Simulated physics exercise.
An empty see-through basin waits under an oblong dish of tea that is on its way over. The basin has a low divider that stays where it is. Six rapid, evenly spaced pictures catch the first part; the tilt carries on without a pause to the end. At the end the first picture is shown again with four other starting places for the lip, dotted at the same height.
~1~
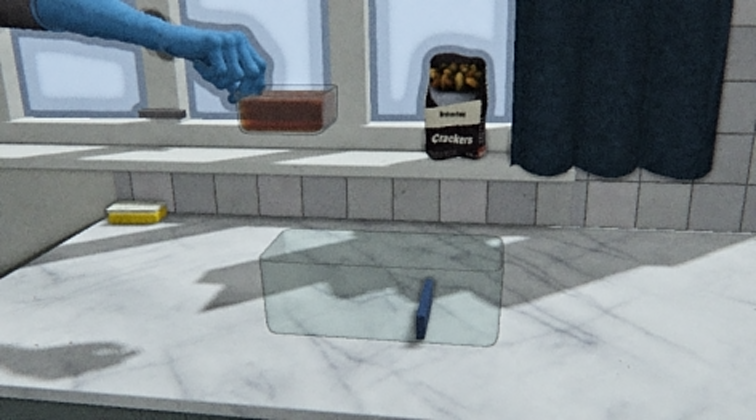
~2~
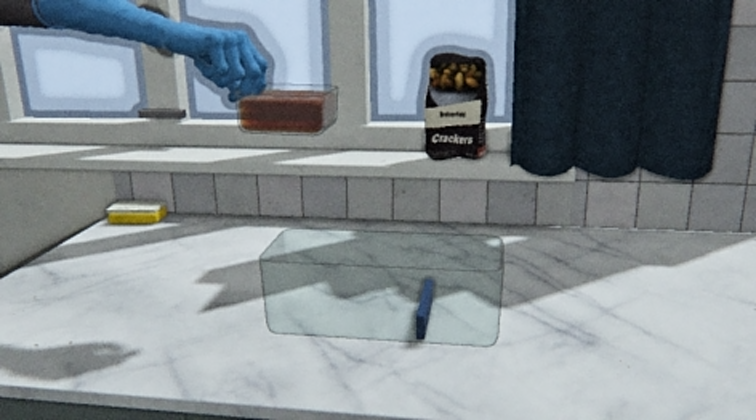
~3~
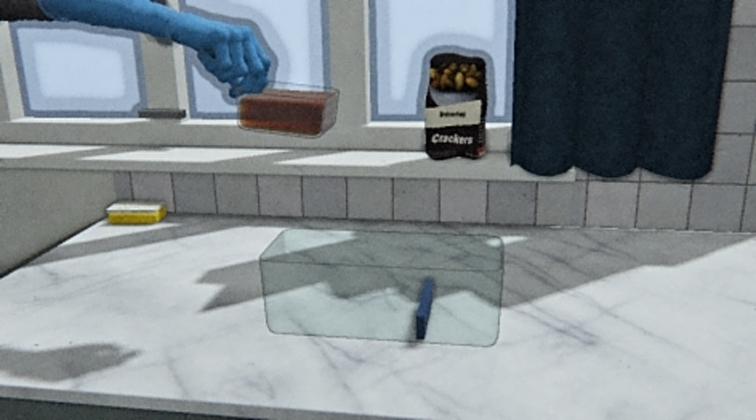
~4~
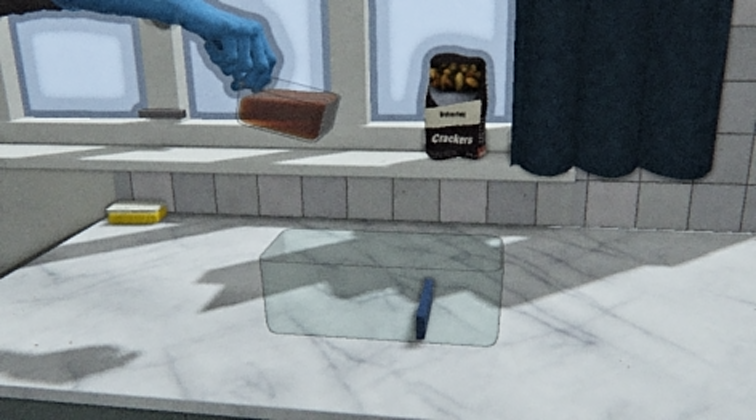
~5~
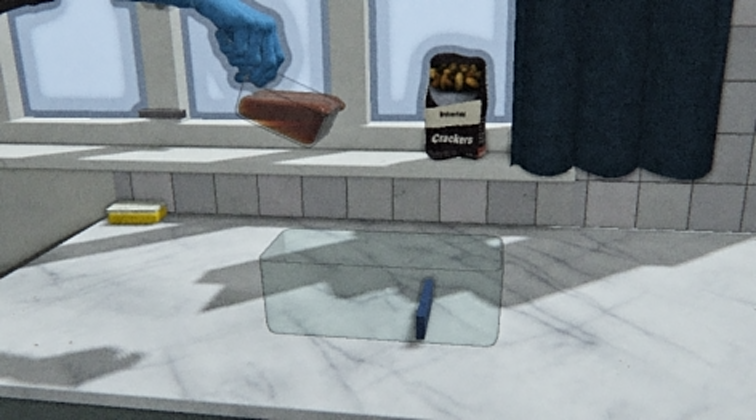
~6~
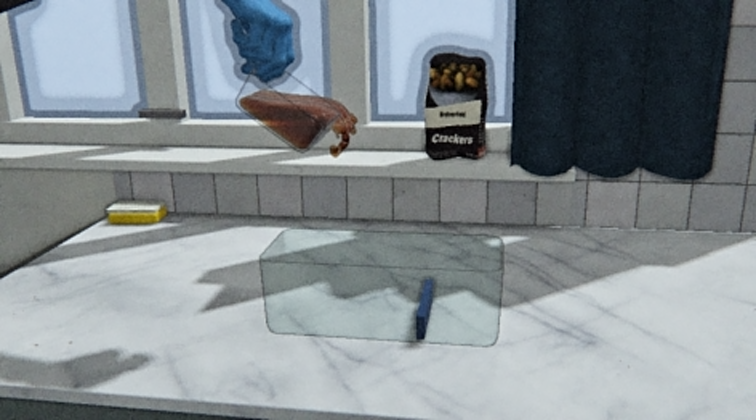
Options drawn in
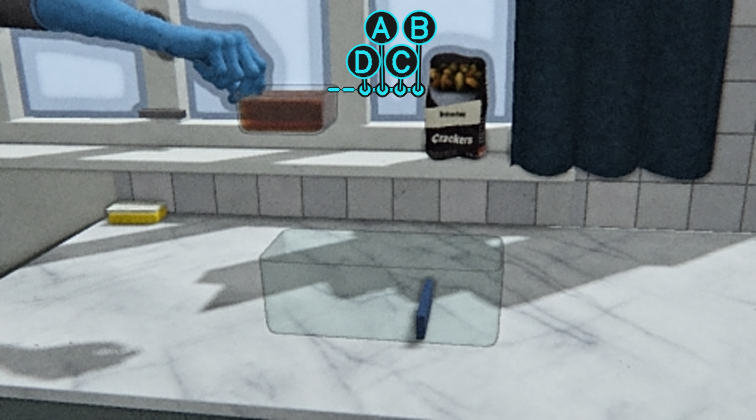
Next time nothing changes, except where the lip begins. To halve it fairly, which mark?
D beats the others.
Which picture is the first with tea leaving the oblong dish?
In picture 5.
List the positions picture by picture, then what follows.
Upright, lip at (329, 89); basin from (268, 330) to (498, 344); top of the wall at (425, 296); nothing has left yet, in the first frame.
Upright, lip at (329, 90); nothing has left yet, in the second frame.
Tipped about 6°, lip at (331, 94); nothing has left yet, in the third frame.
Tipped about 14°, lip at (333, 100); nothing has left yet, in the fourth frame.
Tipped about 24°, lip at (333, 108); tea is over the lip, down to (333, 108), in the fifth frame.
Tipped about 36°, lip at (333, 118); tea is over the lip, down to (340, 150), in the sixth frame.
On the marked copy, A at (382, 89); B at (417, 89); C at (400, 89); D at (364, 89).
If A is chosen, about 33 % ends left of the wall and 62 % right of it; 6 % is lost outside.
If B is chosen, about 34 % ends left of the wall and 62 % right of it; 4 % is lost outside.
If C is chosen, about 27 % ends left of the wall and 69 % right of it; 4 % is lost outside.
If D is chosen, about 47 % ends left of the wall and 49 % right of it; 4 % is lost outside.
